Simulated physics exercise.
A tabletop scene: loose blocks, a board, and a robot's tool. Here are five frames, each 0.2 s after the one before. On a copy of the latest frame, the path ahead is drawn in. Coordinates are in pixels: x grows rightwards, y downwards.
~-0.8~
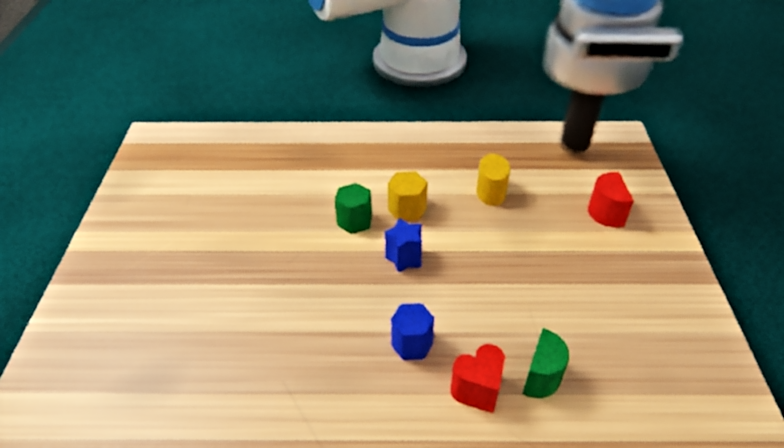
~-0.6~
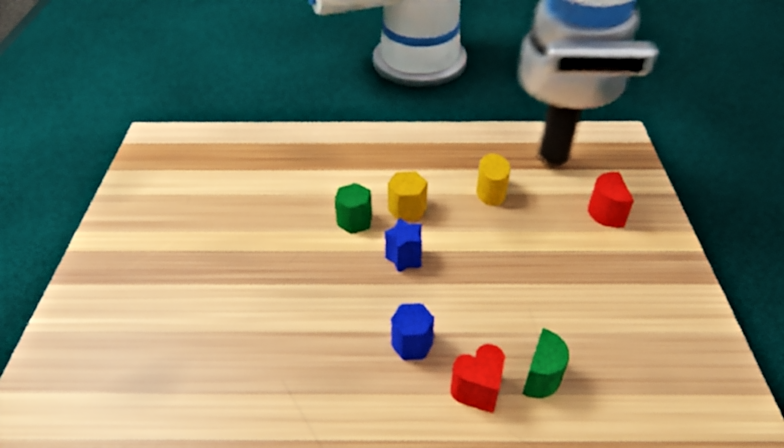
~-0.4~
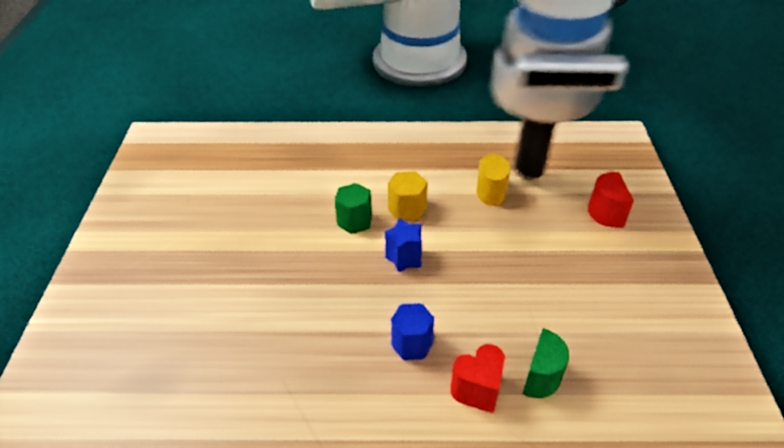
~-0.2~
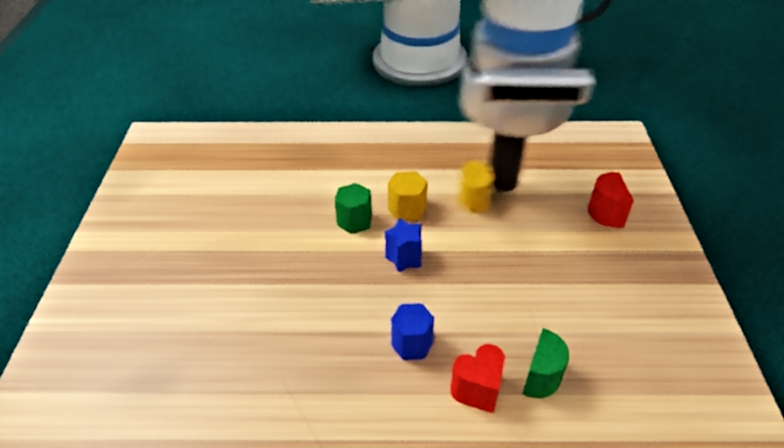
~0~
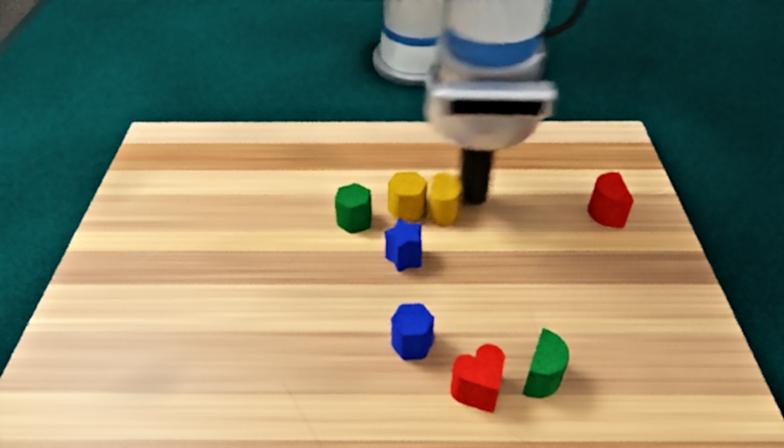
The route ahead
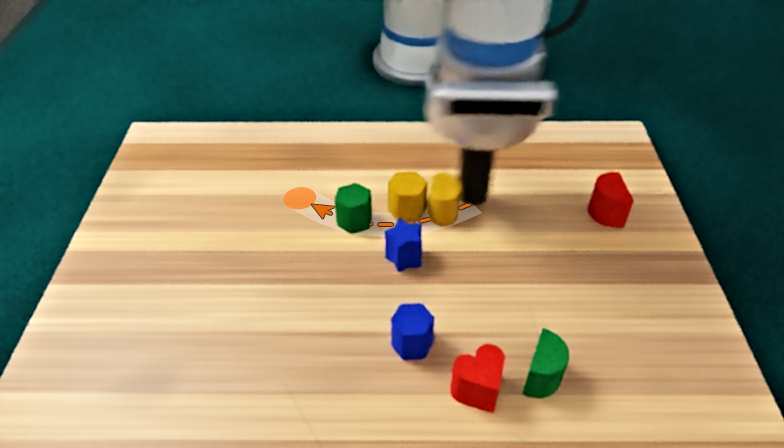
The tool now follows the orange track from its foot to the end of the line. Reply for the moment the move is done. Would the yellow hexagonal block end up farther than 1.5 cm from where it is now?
In short: Yes.
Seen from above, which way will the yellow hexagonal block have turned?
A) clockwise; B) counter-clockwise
The one that fits is A, clockwise.
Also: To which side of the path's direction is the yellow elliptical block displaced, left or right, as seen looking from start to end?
It is displaced to the left.
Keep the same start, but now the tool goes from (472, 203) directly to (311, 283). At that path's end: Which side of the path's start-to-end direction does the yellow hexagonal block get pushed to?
Answer: Right.
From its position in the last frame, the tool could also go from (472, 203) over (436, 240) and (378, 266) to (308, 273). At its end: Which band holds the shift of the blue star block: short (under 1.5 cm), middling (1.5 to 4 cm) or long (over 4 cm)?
My prediction: Over 4 cm.
The line goes from (472, 203) by way of (416, 222) and (352, 220) to (300, 198).
What follows on the original path. One third of the way, tool (416, 213); green hexagonal block (343, 194), turned 30° anticlockwise; yellow hexagonal block (374, 179), turned 25° clockwise; yellow elliptical block (385, 206).
Two thirds of the way, tool (350, 211); green hexagonal block (313, 190), turned 20° anticlockwise; yellow hexagonal block (360, 171), turned 75° clockwise; yellow elliptical block (350, 220), turned 55° anticlockwise.
At the end, tool (298, 189); green hexagonal block (264, 182), turned 95° anticlockwise; blue star block unmoved; yellow hexagonal block (360, 170), turned 80° clockwise; yellow elliptical block (350, 220), turned 55° anticlockwise.
